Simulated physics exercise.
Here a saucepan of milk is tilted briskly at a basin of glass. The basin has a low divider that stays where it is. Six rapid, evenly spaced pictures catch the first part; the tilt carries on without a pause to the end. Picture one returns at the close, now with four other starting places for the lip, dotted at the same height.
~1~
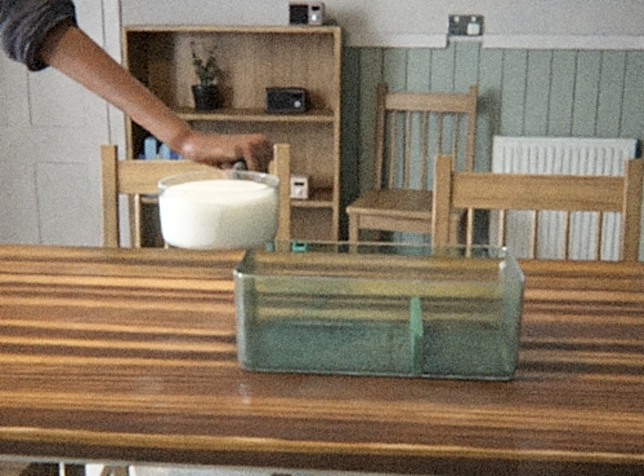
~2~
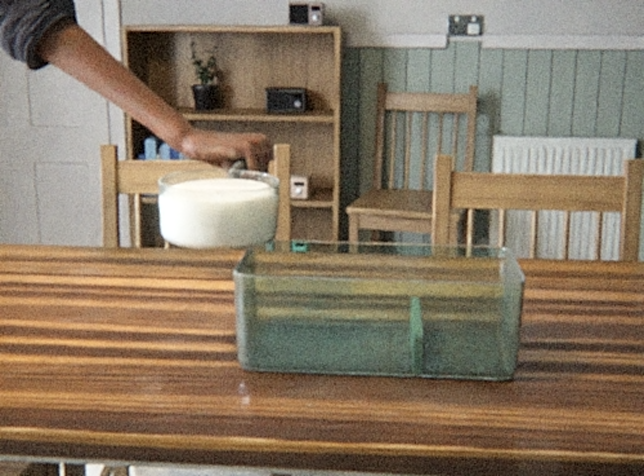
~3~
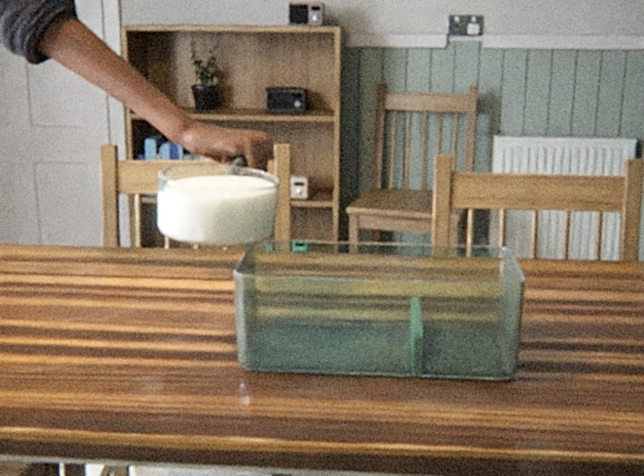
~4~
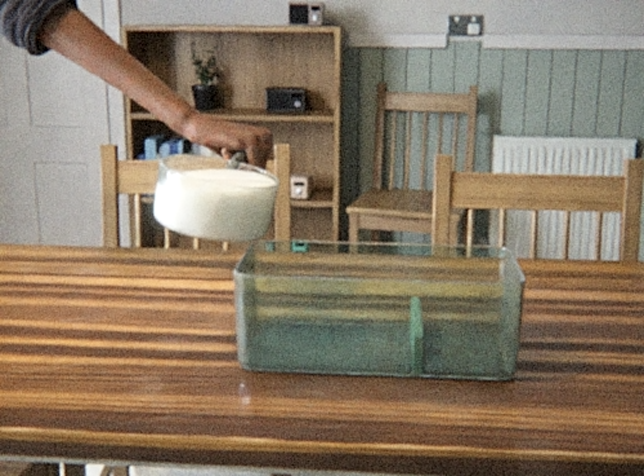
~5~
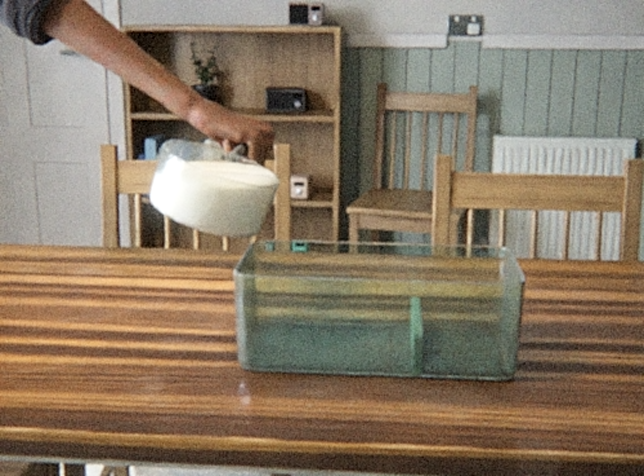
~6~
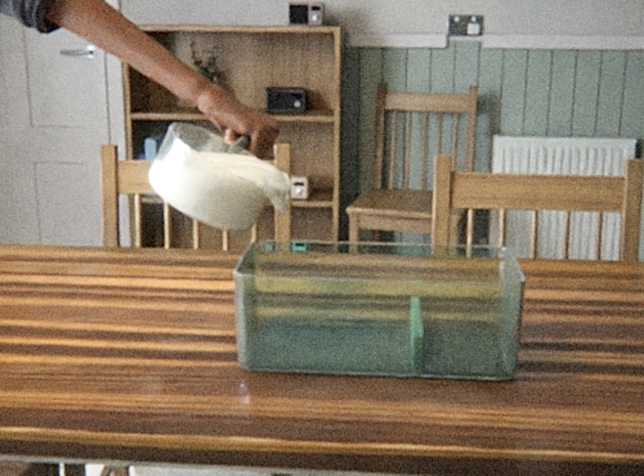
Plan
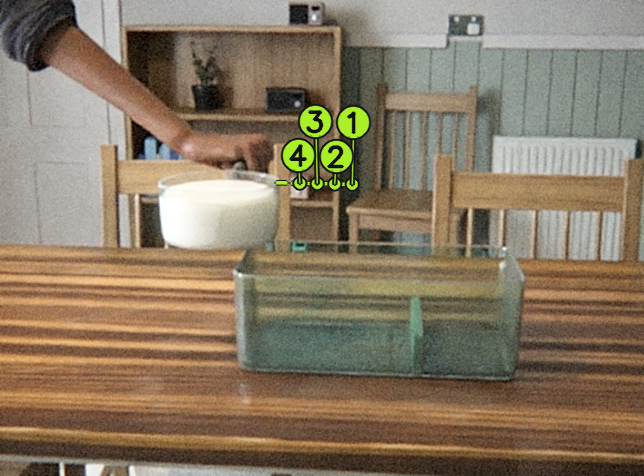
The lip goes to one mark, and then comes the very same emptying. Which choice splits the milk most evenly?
Dot 2 does it best.
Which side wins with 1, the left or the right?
The right one.
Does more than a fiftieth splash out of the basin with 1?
No.
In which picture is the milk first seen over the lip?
In picture 5.
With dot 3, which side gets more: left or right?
The left side.
On the marked copy, 1 at (352, 184); 2 at (334, 184); 3 at (317, 183); 4 at (299, 183).
If 1 is chosen, about 24 % ends left of the wall and 75 % right of it.
If 2 is chosen, about 50 % ends left of the wall and 49 % right of it.
If 3 is chosen, about 80 % ends left of the wall and 19 % right of it.
If 4 is chosen, about 95 % ends left of the wall and 3 % right of it.
